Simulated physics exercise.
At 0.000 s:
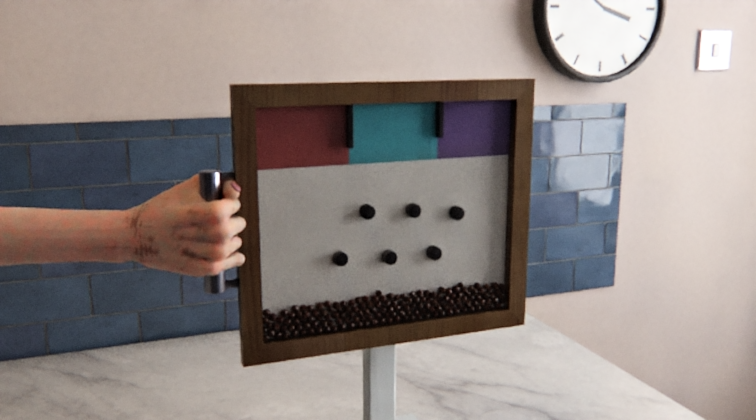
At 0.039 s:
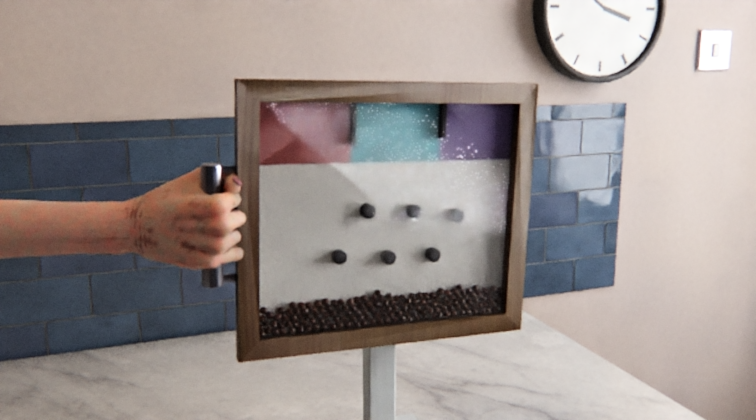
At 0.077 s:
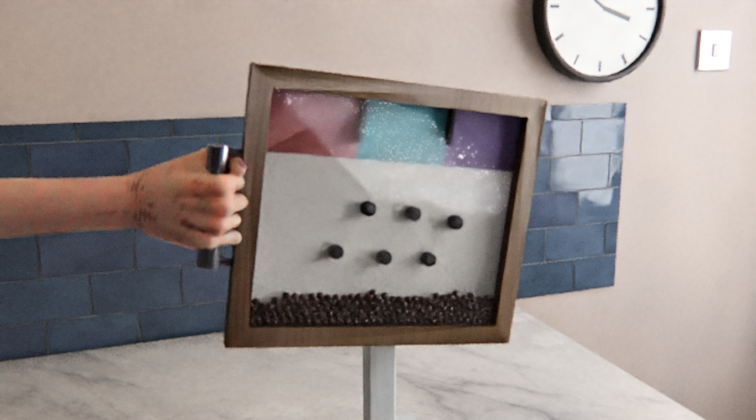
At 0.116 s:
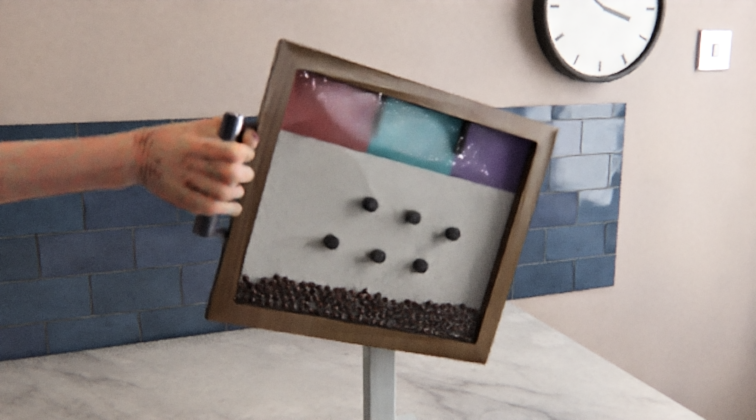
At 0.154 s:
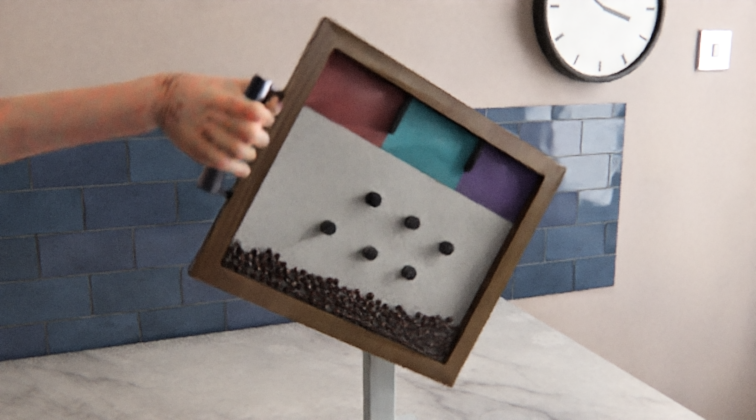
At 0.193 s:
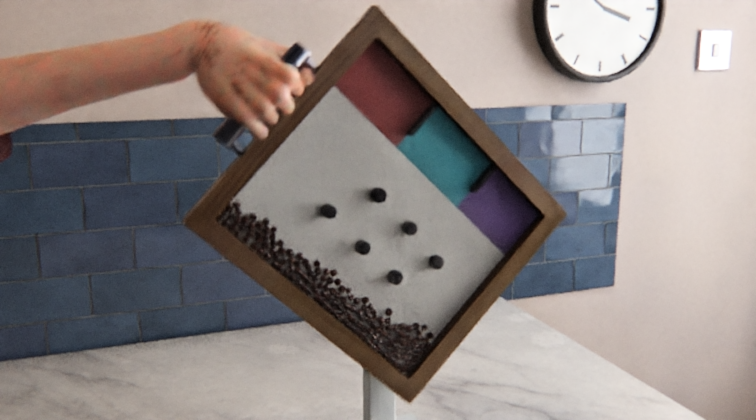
A hand gripping the side handle turned a wooden-framed case clockwise, slowly at first and then well over onto a slant, while the dark beads along its bottom shifted into a sloping pile.
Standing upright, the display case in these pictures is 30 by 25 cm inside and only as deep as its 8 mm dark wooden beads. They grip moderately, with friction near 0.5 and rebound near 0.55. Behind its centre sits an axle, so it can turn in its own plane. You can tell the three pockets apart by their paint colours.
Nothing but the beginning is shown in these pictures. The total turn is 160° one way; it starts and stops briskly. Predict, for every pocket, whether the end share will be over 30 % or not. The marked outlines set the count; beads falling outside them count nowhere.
Red pocket: Not over; purple pocket: Over; turquoise pocket: Not over.
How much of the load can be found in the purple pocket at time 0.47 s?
Close to 5 % of the load.
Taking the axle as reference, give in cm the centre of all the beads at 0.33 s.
About 10 cm left and 3 cm below.
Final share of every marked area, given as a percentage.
In per cent: Red pocket gets 10, purple pocket gets 55, turquoise pocket gets 15.
After 0.33 s, it stands 93° clockwise; the beads' middle is 10 cm left of and 3 cm below the centre; nothing in the marked areas.
After 0.47 s, it stands 143° clockwise; the beads' middle is 9 cm left of and level with the centre; purple 5 %.
After 0.59 s, it stands 160° clockwise; the beads' middle is 7 cm left of and 3 cm below the centre; red 5 %, purple 25 %, turquoise 5 %.
Settled by 1.8 s, it stands 160° clockwise; red 10 %, purple 55 %, turquoise 15 %, elsewhere 20 %.
